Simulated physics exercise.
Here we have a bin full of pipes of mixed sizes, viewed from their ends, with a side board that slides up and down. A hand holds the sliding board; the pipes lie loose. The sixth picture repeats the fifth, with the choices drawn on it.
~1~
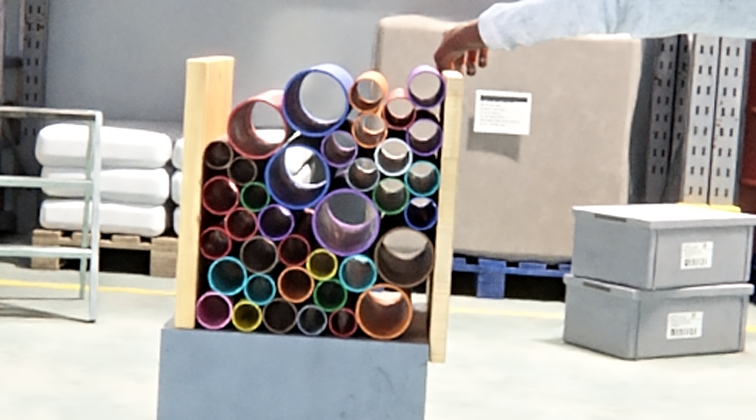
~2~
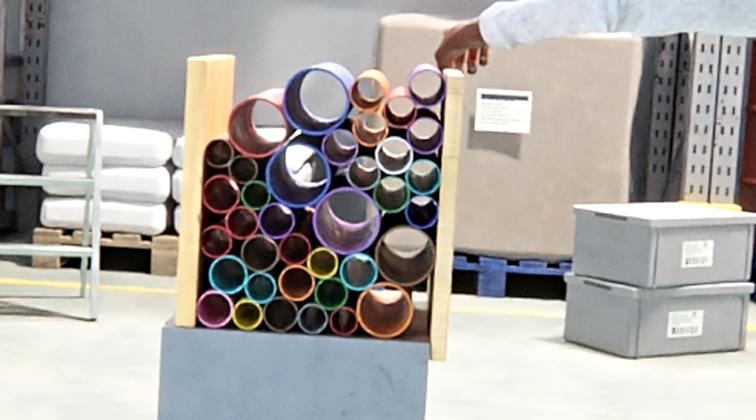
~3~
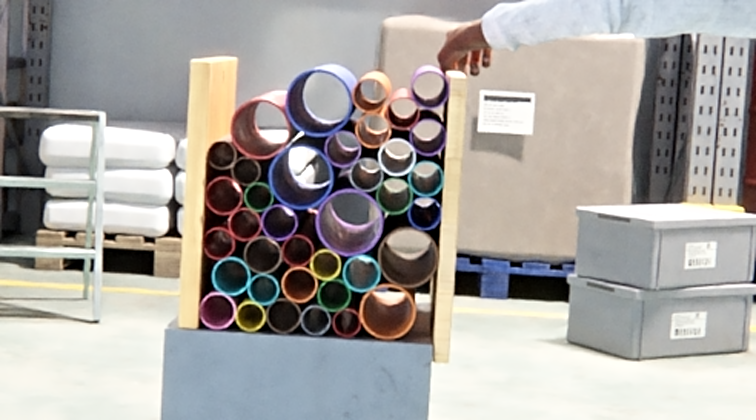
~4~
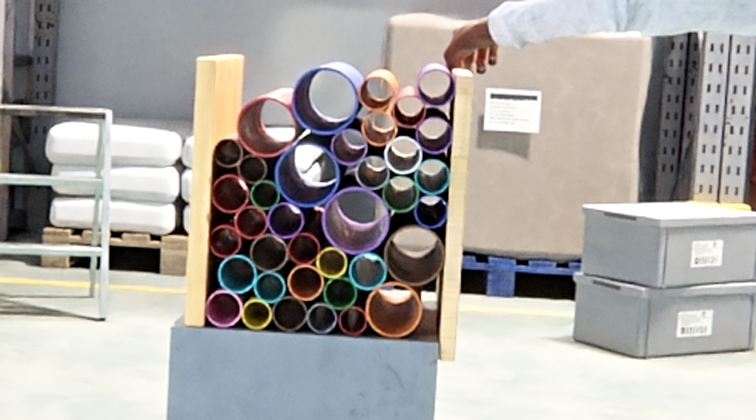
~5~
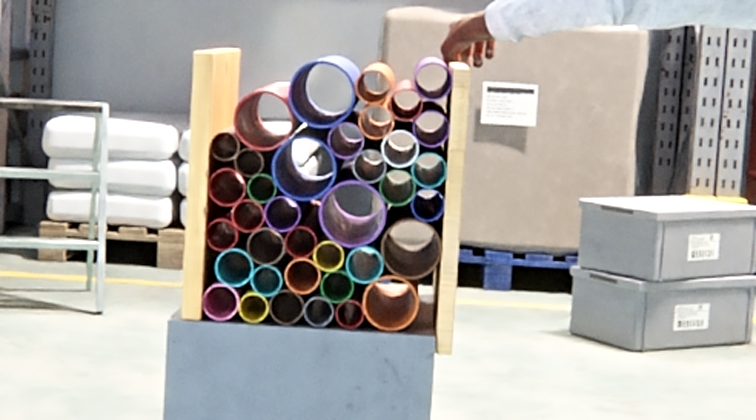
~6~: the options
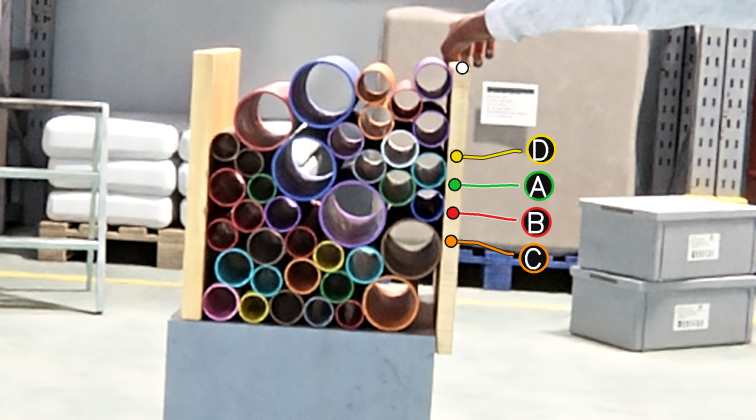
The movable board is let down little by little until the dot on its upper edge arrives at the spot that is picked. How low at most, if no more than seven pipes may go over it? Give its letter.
Mark B is as low as it can go.
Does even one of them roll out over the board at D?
Yes, at D.
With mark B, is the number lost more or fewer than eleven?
Fewer than eleven.
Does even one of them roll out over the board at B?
Yes, at B.
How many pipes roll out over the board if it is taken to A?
The count is three.
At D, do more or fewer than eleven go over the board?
It loses fewer than eleven.
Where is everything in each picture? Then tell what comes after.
Side board (443, 205); a pink pipe (214, 311); an orange pipe (384, 311), in the first frame.
An orange pipe (385, 310); a brown pipe (406, 256), in the second frame.
A red pipe (219, 243); a red pipe (224, 196), in the third frame.
A turquoise pipe (432, 177); a brown pipe (228, 153), in the fourth frame.
A purple pipe (433, 81); side board (450, 196); a pink pipe (221, 302), in the fifth frame.
On the copy, A at (455, 185); B at (453, 213); C at (451, 241); D at (457, 156); the white dot at (463, 68).
On B. First, top of the board (450, 130).
Then, top of the board (445, 203).
Finally, top of the board (444, 212), seven out over the board.
By contrast, A three out over the board; C more than seven out over the board; D one out over the board.
